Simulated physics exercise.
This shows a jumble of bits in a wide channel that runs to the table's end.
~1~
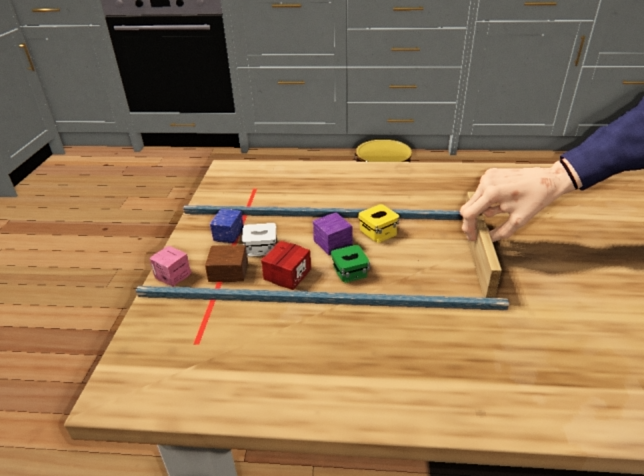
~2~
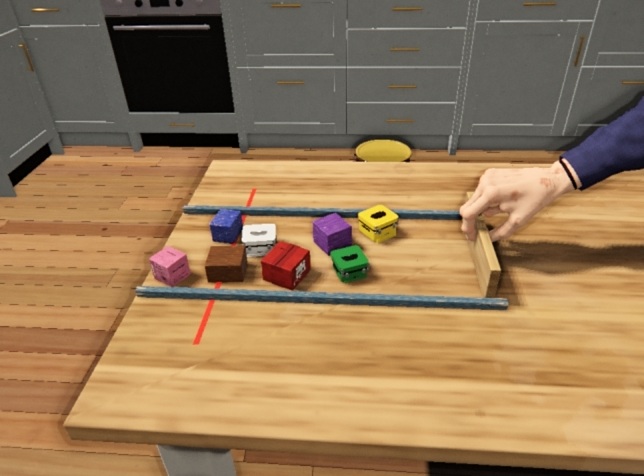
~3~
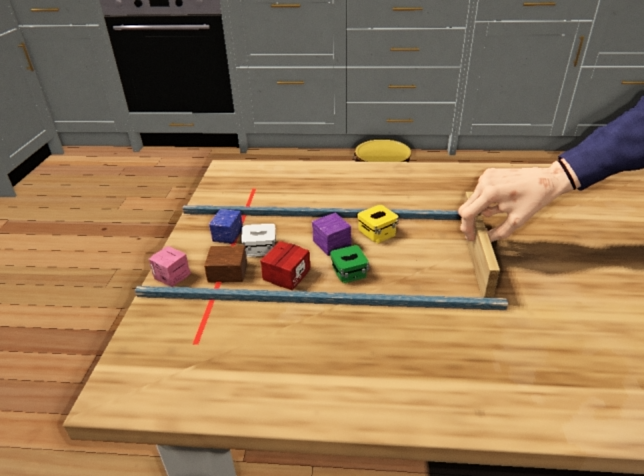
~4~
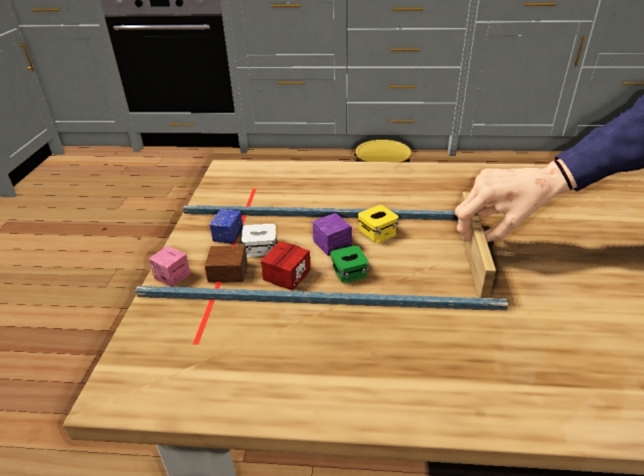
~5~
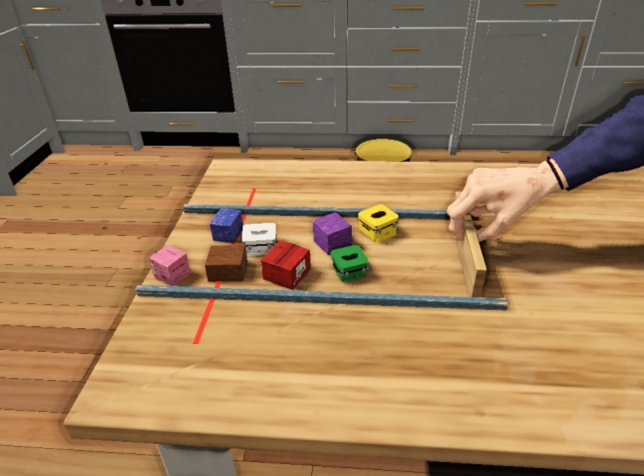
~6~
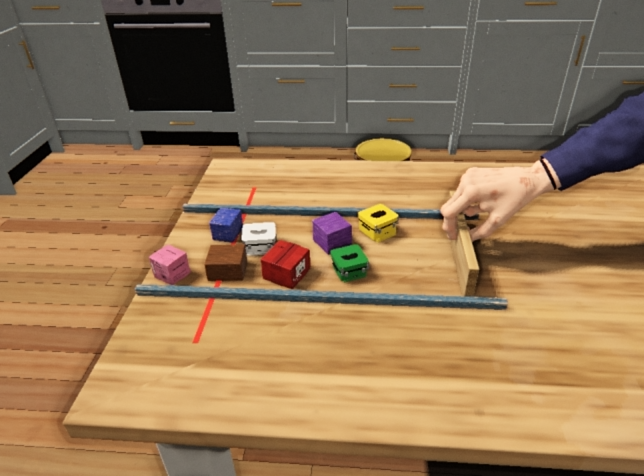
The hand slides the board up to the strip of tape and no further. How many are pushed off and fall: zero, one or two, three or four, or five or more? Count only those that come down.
Outcome: The number that fall off is one or two.
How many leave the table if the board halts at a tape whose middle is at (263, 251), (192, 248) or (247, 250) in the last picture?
It would be 1, 5 and 1.
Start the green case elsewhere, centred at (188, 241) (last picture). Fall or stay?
Then it tumbles off.
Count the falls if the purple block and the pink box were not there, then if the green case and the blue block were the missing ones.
The counts: 1 and 1.
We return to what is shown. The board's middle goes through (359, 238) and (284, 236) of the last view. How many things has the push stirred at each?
First 3, then 8.
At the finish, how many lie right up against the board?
3 of them.
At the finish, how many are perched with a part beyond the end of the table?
0 of them.
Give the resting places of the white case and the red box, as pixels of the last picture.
The white case stops around (185, 243); the red box around (174, 263).
Soon after, none off yet; pink box at rest near (170, 265); blue block at rest near (227, 225); brown block at rest near (227, 262).
After that, none off yet; pink box displaced about its own width near (141, 265); blue block displaced a little near (213, 223); brown block displaced about its own width near (176, 260).
In the end, the number that fall off is one or two; gone, brown block and pink box.
